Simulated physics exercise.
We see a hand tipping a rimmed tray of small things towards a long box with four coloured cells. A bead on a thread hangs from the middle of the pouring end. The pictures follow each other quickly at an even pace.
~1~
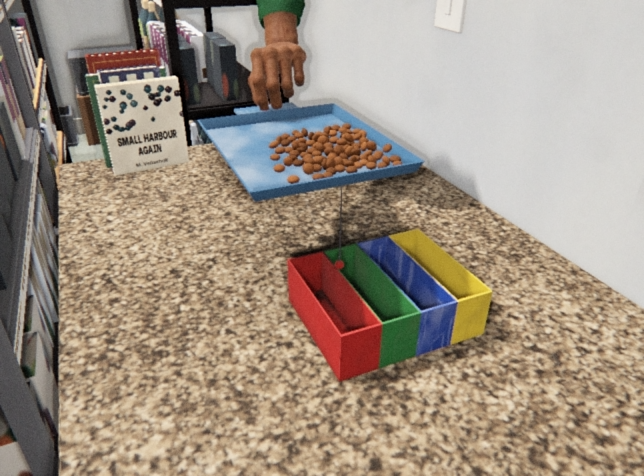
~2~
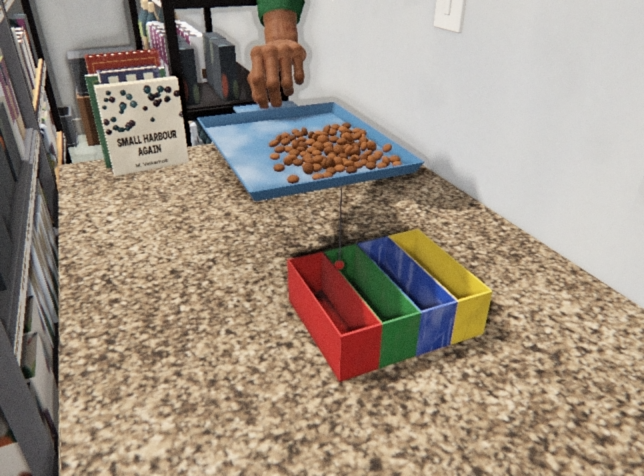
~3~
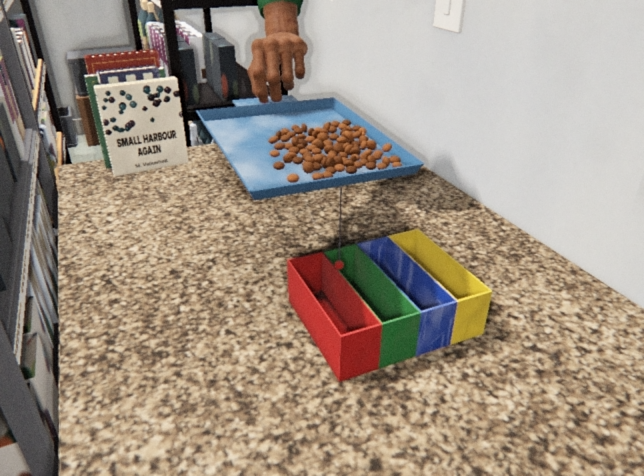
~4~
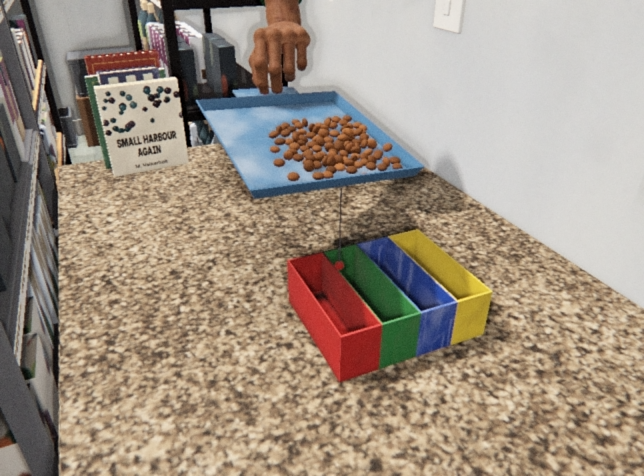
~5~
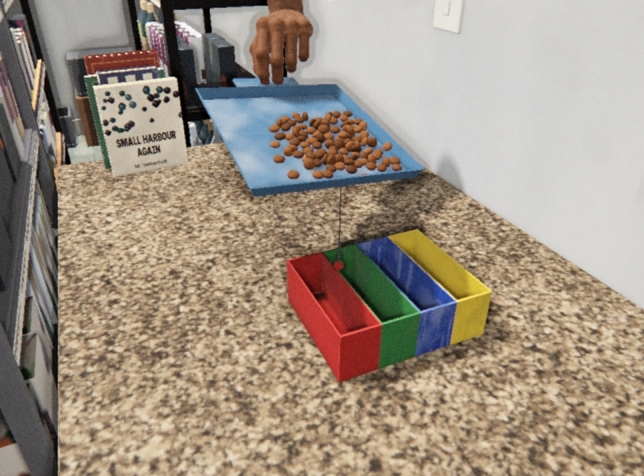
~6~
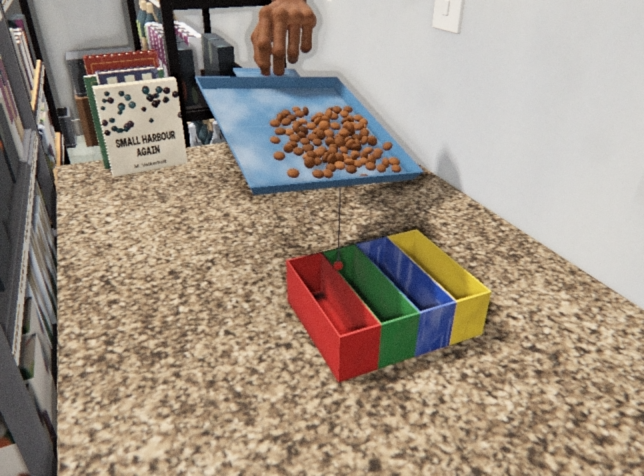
The clip opens on a hand holding a blue rimmed tray of small brown pieces above a speckled counter, behind a box with red, green, blue and yellow cells. The hand gradually raises the tray's far side, tilting it slightly towards the box, while the pieces stay clustered on it.
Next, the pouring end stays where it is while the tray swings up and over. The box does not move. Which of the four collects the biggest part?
The blue cell gets the most.
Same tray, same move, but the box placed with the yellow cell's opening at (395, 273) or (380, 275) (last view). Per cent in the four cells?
Near 60 % and 40 %.
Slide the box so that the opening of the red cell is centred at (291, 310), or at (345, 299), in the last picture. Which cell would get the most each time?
In turn: The cell in yellow; that blue cell.
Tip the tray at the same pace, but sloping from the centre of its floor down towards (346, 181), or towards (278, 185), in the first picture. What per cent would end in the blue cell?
Near 30 % and 0 %.
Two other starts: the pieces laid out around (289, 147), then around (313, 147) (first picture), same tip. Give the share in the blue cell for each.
Near 60 % and 50 %.
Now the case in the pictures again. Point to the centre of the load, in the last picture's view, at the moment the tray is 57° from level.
At about (369, 151).
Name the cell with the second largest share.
Second comes that yellow cell.
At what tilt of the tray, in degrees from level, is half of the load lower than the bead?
At some 85 degrees.
Soon, tray tipped steeply; nearly all on the tray; a stray few in the yellow cell; a stray few falling or outside the box.
A while on, tray tipped right over; about half in the blue cell; about a quarter in the yellow cell; about a quarter in the green cell; a stray few in the red cell; a small part falling or outside the box.
Towards the end, tray tipped past a quarter turn; about half in the blue cell; about a quarter in the yellow cell; about a quarter in the green cell; a stray few in the red cell.
Finally, tray tipped past a quarter turn; about half in the blue cell; about a quarter in the yellow cell; about a quarter in the green cell; a stray few in the red cell.
